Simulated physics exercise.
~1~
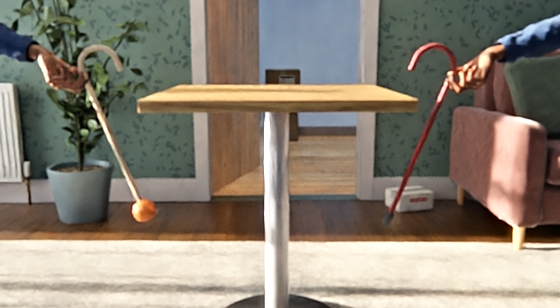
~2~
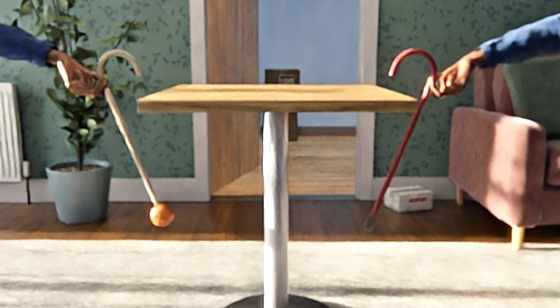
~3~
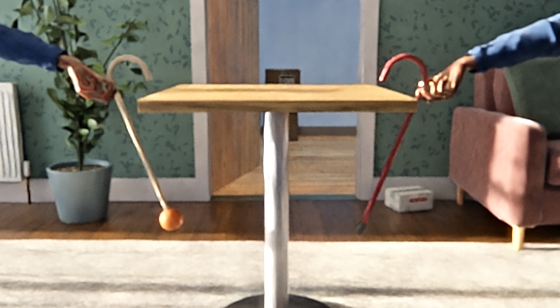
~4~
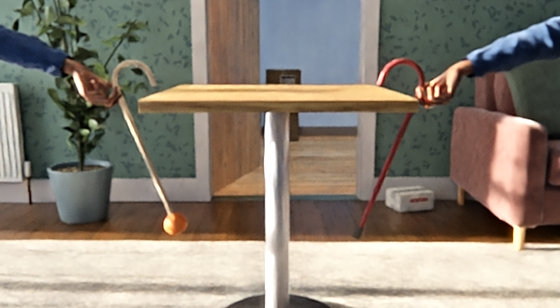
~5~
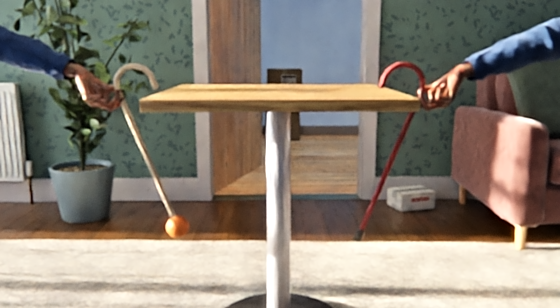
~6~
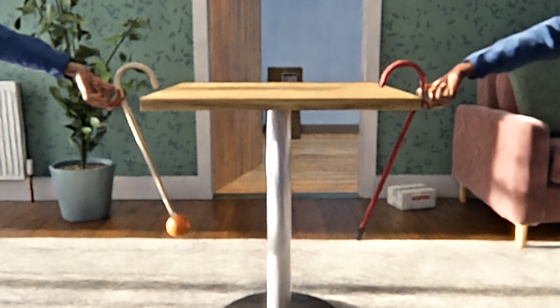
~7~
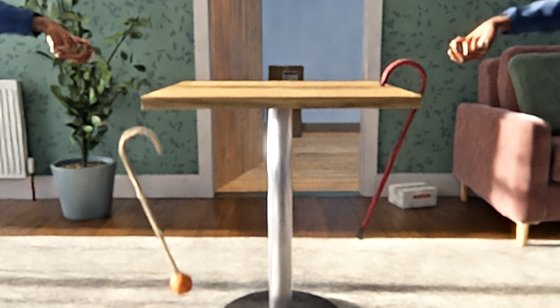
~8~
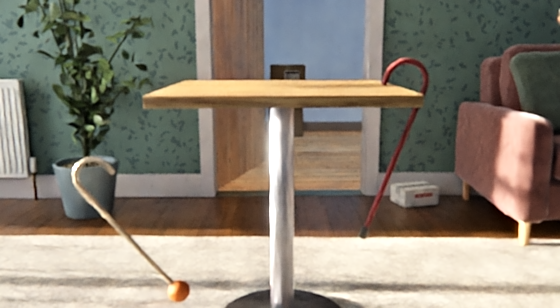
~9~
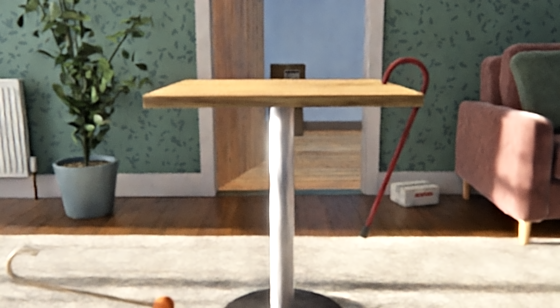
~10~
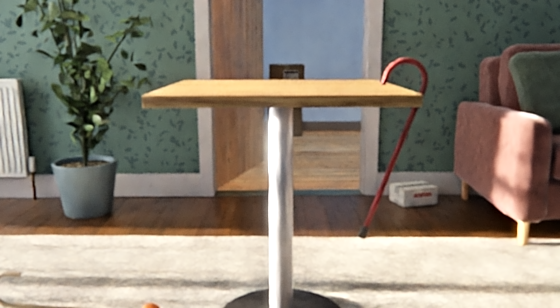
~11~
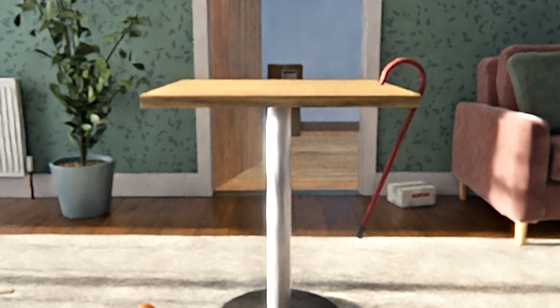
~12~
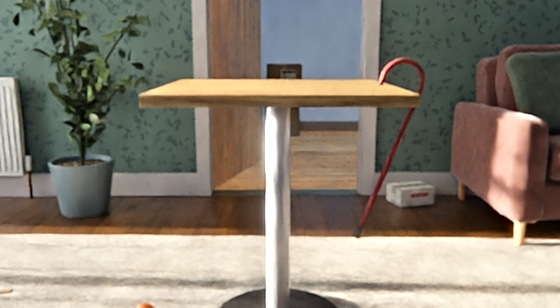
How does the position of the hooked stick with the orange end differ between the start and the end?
At the start a hand holds it upright in the air to the left of the table. By the end it is down on the floor at the lower left, with only a bit of its orange end still in view.
